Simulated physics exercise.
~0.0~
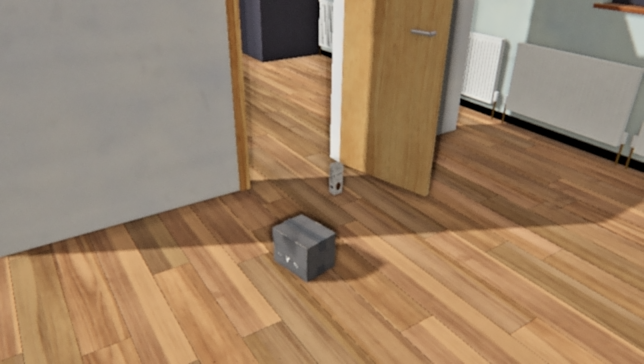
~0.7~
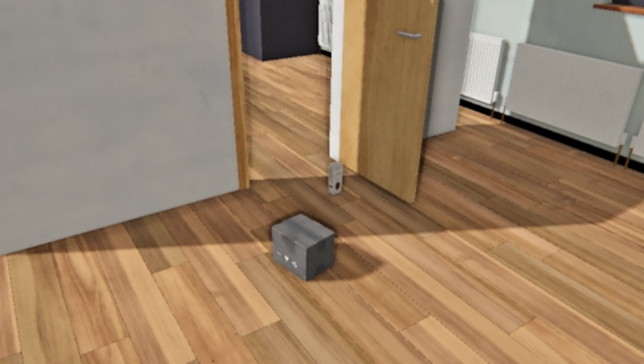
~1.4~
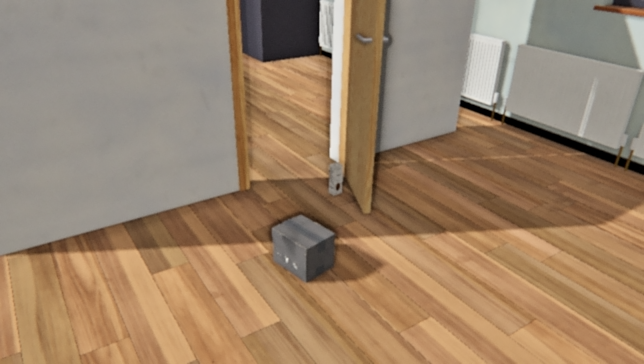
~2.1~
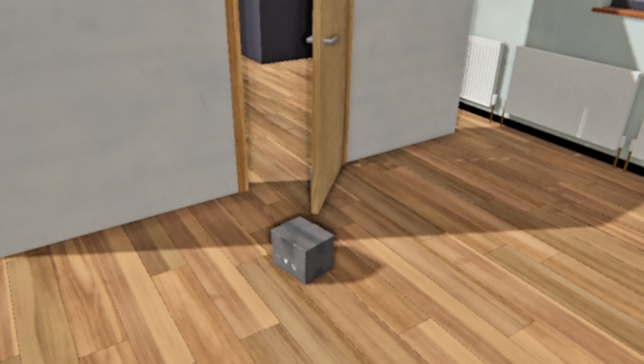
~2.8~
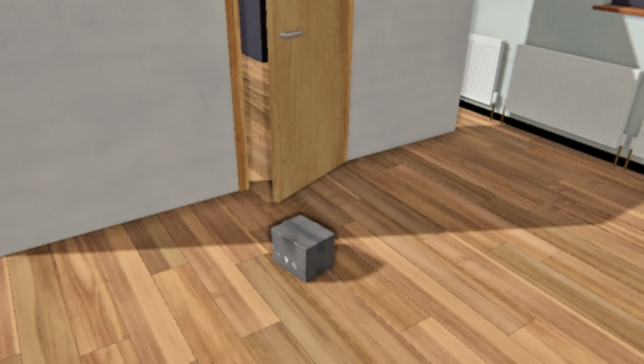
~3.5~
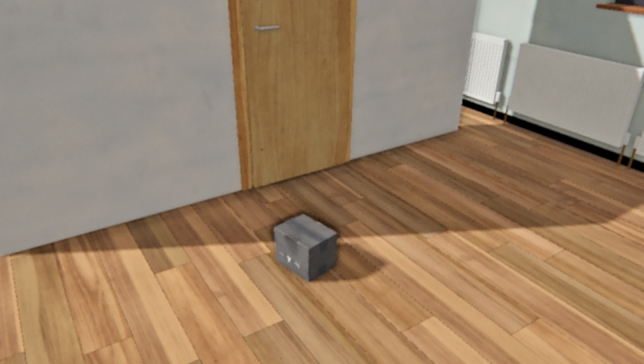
The clip opens on a wooden door standing wide open to the right of its doorway, with a grey box on the plank floor in front and a small whitish carton upright near the hinge side. No hand is visible as the door begins to swing left towards its frame, turning edge-on while the carton stays upright in its place. As the door sweeps across the opening, the carton drops out of sight, and the view into the next room narrows to a sliver. Finally the door looks shut or very nearly so, the carton remains unseen, and the grey box has not moved.
